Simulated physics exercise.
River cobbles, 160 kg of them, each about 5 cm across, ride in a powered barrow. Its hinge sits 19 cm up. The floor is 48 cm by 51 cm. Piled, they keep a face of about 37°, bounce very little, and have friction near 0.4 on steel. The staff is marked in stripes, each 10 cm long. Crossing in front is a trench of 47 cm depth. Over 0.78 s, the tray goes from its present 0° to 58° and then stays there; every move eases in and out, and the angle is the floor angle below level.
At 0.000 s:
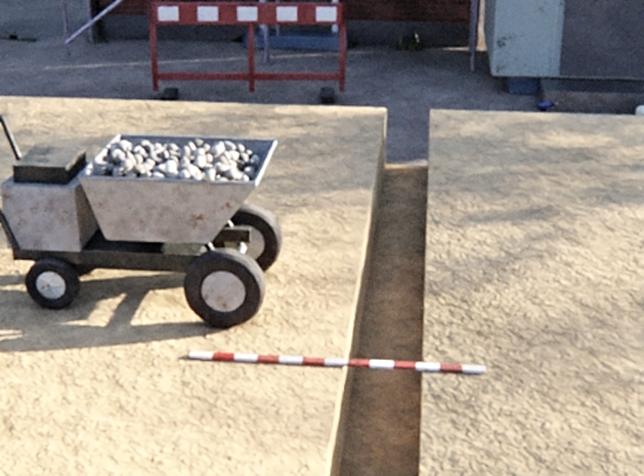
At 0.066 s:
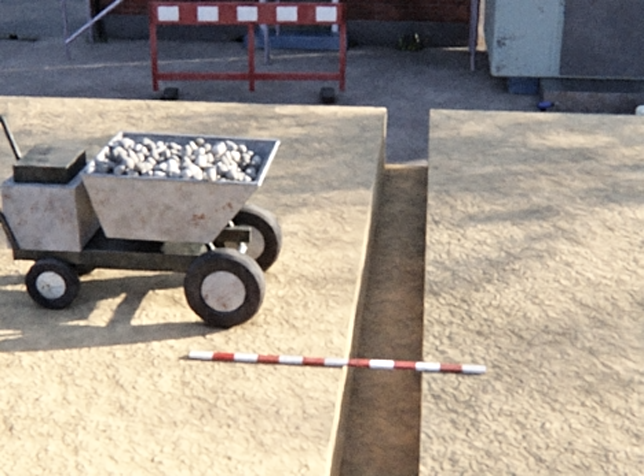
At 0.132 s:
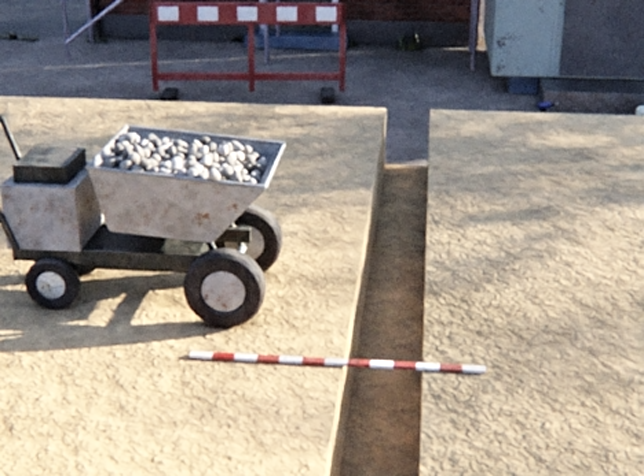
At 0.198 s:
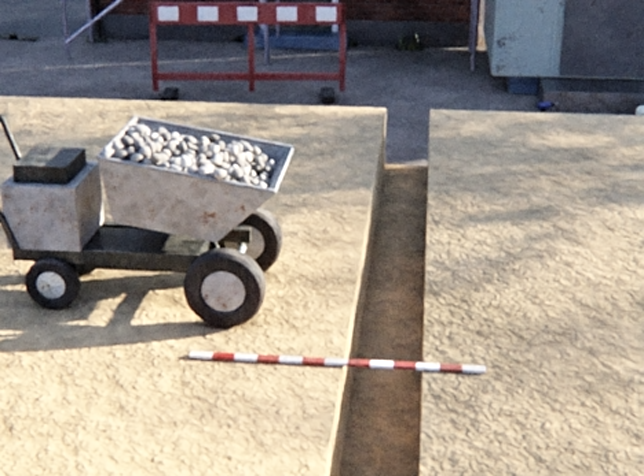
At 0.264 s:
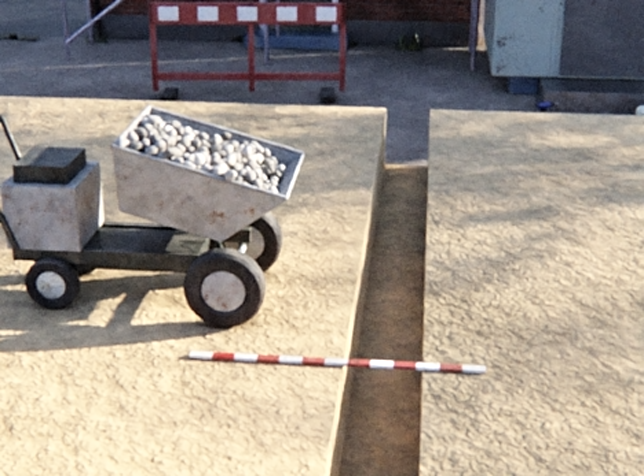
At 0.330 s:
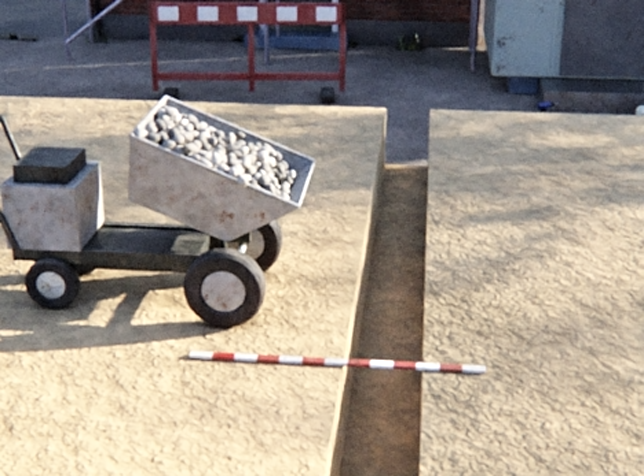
A sunlit yard of rough, sandy-coloured ground is seen from a raised, unmoving viewpoint, with a narrow trench running through it. At left stands a small four-wheeled barrow with a grey tray of pale cobbles, a red-and-white striped rod lying in front across the trench and a red-and-white barrier behind. The barrow stays put while its tray slowly tilts, rear end rising and front lip swinging rightward and down, carrying the heaped stones.
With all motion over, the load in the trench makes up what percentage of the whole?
It makes up about 55 percent of the whole load.
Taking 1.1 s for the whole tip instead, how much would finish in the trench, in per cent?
Expected share: Around 60%.
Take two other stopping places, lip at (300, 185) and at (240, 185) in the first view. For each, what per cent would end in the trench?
Roughly 30 in a hundred from the first, 55 in a hundred from the second.
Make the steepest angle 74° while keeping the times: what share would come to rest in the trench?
Expect roughly 85 per cent.
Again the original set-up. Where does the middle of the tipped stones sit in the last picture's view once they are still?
The middle should be near (392, 376).
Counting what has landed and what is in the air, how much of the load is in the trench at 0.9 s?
About 15 per cent by then.
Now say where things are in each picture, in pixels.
In the first picture, the tray is at 0°, its lip at (256, 184); the top of the load is at (177, 149).
In the second picture, lip at (259, 185), floor tilted 1°, highest stones at (179, 148); the stones move at 0.3 m/s on average.
In the third picture, the tray is at 4°, its lip at (265, 187); the top of the load is at (149, 142); the stones move at 0.6 m/s on average.
In the fourth picture, lip at (275, 192), floor tilted 9°, highest stones at (150, 134); the stones move at 0.8 m/s on average.
In the fifth picture, the tray is at 15°, its lip at (287, 199); the top of the load is at (155, 125); the stones move at 0.9 m/s on average.
In the sixth picture, lip at (299, 207), floor tilted 22°, highest stones at (172, 117); the stones move at 1.0 m/s on average.
After 0.6 s the floor is at 49°; 100 % in the tray; the foremost stones are at (324, 217).
After 0.9 s the floor is at 58°; 85 % in the tray, 1 % short of the trench, 14 % in the trench; the foremost stones are at (413, 289).
After 1.2 s the floor is at 58°; 54 % in the tray, 1 % short of the trench, 35 % in the trench, 10 % past the trench; the foremost stones are at (519, 303).
After 3.2 s the floor is at 58°; 34 % in the tray, 55 % in the trench, 11 % past the trench; the foremost stones are at (635, 319).
